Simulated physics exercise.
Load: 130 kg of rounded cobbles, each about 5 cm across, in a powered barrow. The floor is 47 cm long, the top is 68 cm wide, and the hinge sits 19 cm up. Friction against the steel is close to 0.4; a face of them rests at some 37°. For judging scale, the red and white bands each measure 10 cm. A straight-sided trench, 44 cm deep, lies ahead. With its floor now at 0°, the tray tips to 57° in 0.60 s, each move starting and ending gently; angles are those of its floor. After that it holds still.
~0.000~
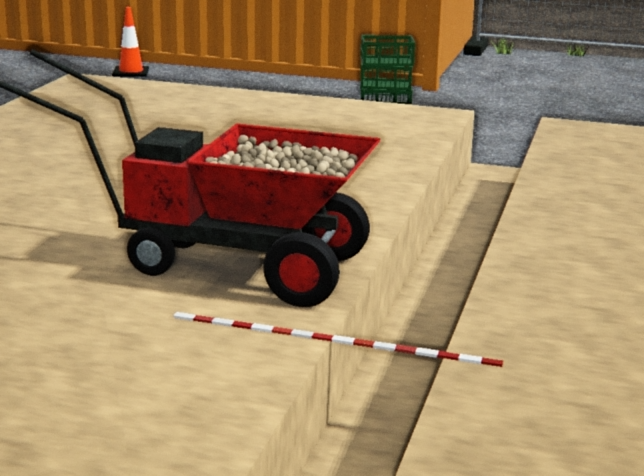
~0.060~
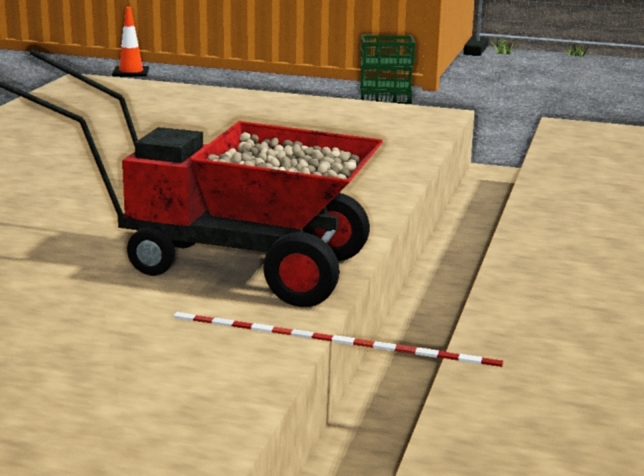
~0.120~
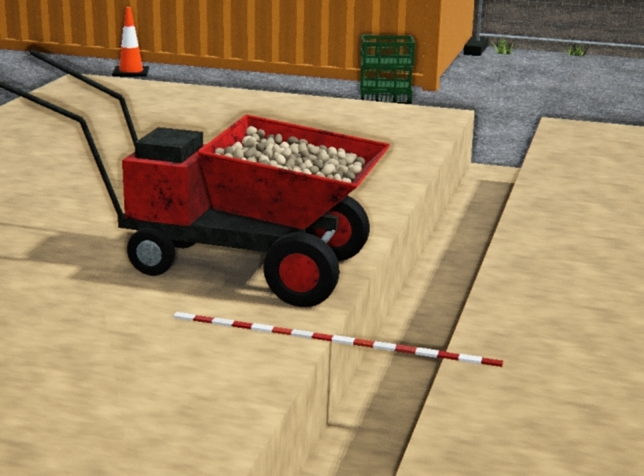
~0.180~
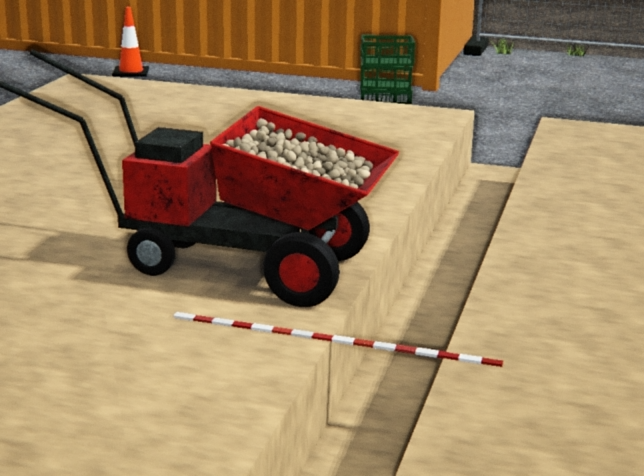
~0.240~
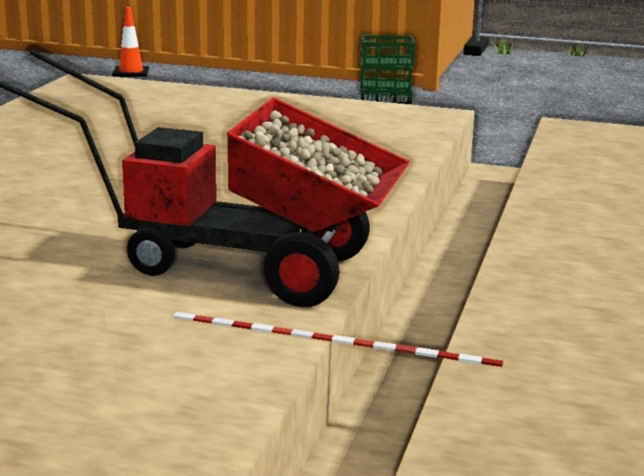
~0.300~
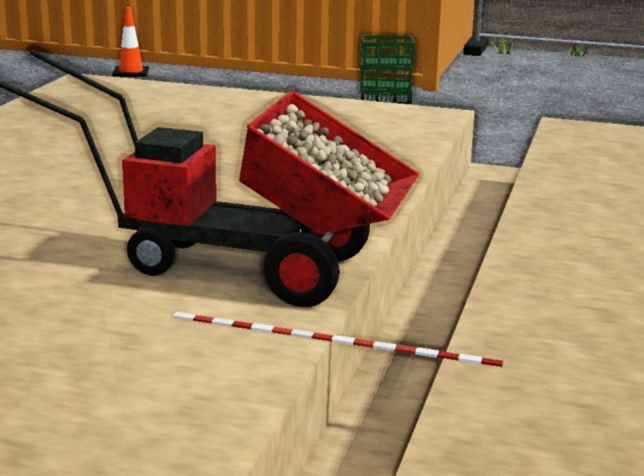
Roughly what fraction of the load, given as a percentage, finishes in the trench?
Some 41 per cent of the stones.
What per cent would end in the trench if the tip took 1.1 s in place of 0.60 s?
In that case some 50 per cent.
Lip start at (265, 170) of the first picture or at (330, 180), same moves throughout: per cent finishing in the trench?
First some 65, then 50 per cent.
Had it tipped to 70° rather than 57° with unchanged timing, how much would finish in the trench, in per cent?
Expect roughly 60 per cent.
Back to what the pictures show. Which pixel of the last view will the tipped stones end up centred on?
The middle should be near (454, 363).
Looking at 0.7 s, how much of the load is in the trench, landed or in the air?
About 5%.
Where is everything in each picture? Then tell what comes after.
In the first picture, lip at (346, 180), floor tilted 0°, highest stones at (296, 155).
In the second picture, lip at (349, 182), floor tilted 2°, highest stones at (291, 154); the stones move at 0.3 m/s on average.
In the third picture, the tray is at 6°, its lip at (357, 186); the top of the load is at (275, 144); the stones move at 0.7 m/s on average.
In the fourth picture, lip at (367, 194), floor tilted 12°, highest stones at (267, 134); the stones move at 0.9 m/s on average.
In the fifth picture, the tray is at 20°, its lip at (378, 205); the top of the load is at (272, 127); the stones move at 1.1 m/s on average.
In the sixth picture, the tray is at 28°, its lip at (389, 219); the top of the load is at (289, 122); the stones move at 1.1 m/s on average.
After 0.4 s the floor is at 48°; 100 % in the tray; the foremost stones are at (396, 221).
After 0.7 s the floor is at 57°; 93 % in the tray, 7 % in the trench; the foremost stones are at (459, 269).
After 1.0 s the floor is at 57°; 55 % in the tray, 19 % in the trench, 26 % past the trench; the foremost stones are at (561, 327).
After 3.0 s the floor is at 57°; 32 % in the tray, 41 % in the trench, 28 % past the trench; the foremost stones are past the picture's edge.
